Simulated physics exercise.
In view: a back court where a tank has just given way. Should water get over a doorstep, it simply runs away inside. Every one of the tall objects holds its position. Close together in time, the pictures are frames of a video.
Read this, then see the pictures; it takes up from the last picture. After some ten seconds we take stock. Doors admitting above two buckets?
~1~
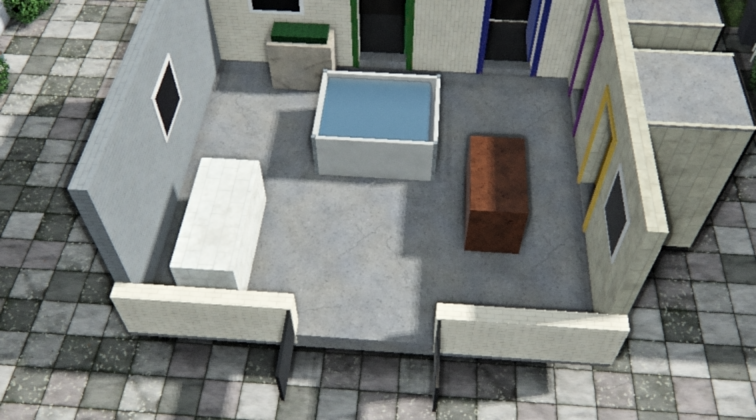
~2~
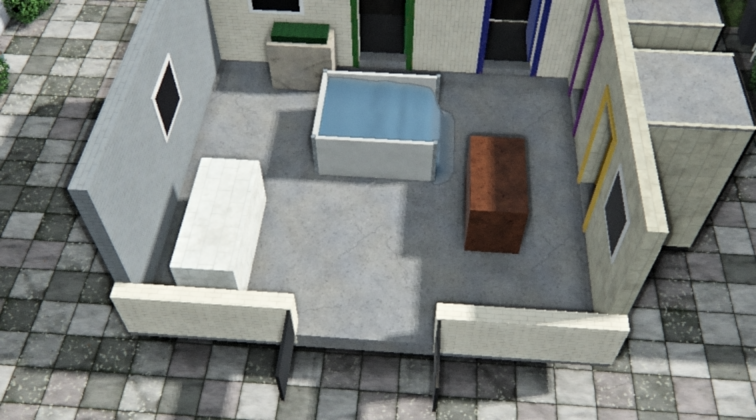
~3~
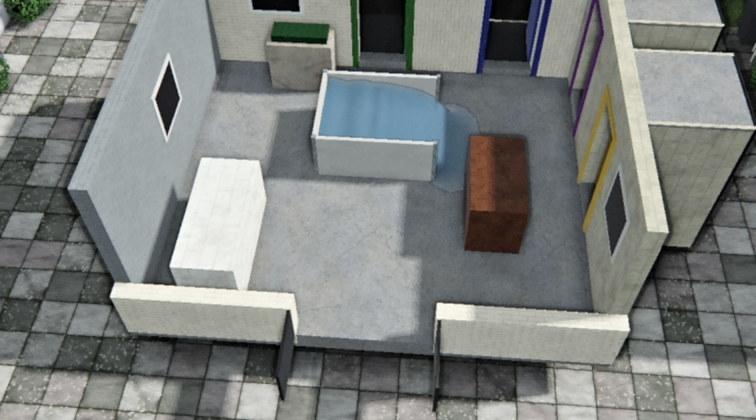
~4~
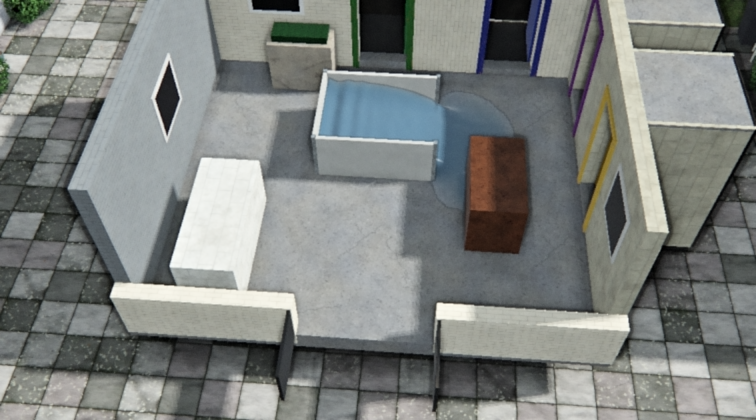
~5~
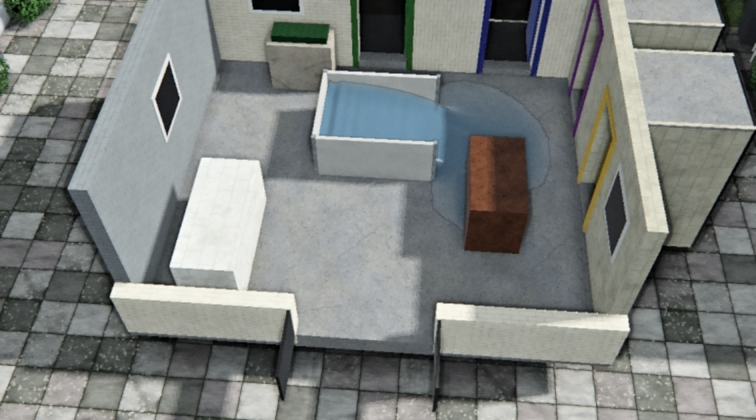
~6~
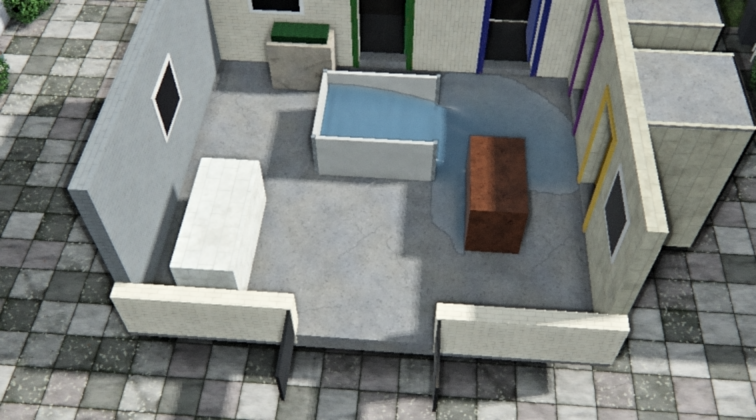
At the end, the yellow door gets more than two buckets inside; the green door gets two buckets or less inside; the blue door gets more than two buckets inside; the purple door gets more than two buckets inside.
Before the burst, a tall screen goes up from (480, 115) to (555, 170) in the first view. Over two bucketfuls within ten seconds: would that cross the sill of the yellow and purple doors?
Yellow door runs over, purple door stays within.
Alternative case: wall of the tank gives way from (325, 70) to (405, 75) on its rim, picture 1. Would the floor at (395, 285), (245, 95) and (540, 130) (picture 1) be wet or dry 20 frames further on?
The first point is spared, the second soaked, the third soaked.
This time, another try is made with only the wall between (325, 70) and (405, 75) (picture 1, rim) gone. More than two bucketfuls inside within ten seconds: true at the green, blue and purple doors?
In order: First the green one beats the mark, then the blue one misses the mark, then the purple one misses the mark.
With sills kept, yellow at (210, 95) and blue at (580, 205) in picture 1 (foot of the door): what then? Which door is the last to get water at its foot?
Answer: The yellow-painted one.
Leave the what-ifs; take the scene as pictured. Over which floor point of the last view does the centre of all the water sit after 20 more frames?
Near (480, 149) in the last view.
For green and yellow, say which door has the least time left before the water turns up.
The yellow one.
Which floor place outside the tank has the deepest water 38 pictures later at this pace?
Near (339, 85).
A moment on, water covers 30 % of the floor; the yellow door over two buckets in, the green door not reached, the blue door wet at the sill, nothing in, the purple door under two buckets in.
Next, water covers 40 % of the floor; the yellow door far over two buckets in, the green door not reached, the blue door under two buckets in, the purple door over two buckets in.
Then, water covers 50 % of the floor; the yellow door far over two buckets in, the green door wet at the sill, nothing in, the blue door over two buckets in, the purple door far over two buckets in.
Later, water covers 80 % of the floor; the yellow door far over two buckets in, the green door wet at the sill, nothing in, the blue door over two buckets in, the purple door far over two buckets in.
In the end, water covers 95 % of the floor; the yellow door far over two buckets in, the green door wet at the sill, nothing in, the blue door over two buckets in, the purple door far over two buckets in.
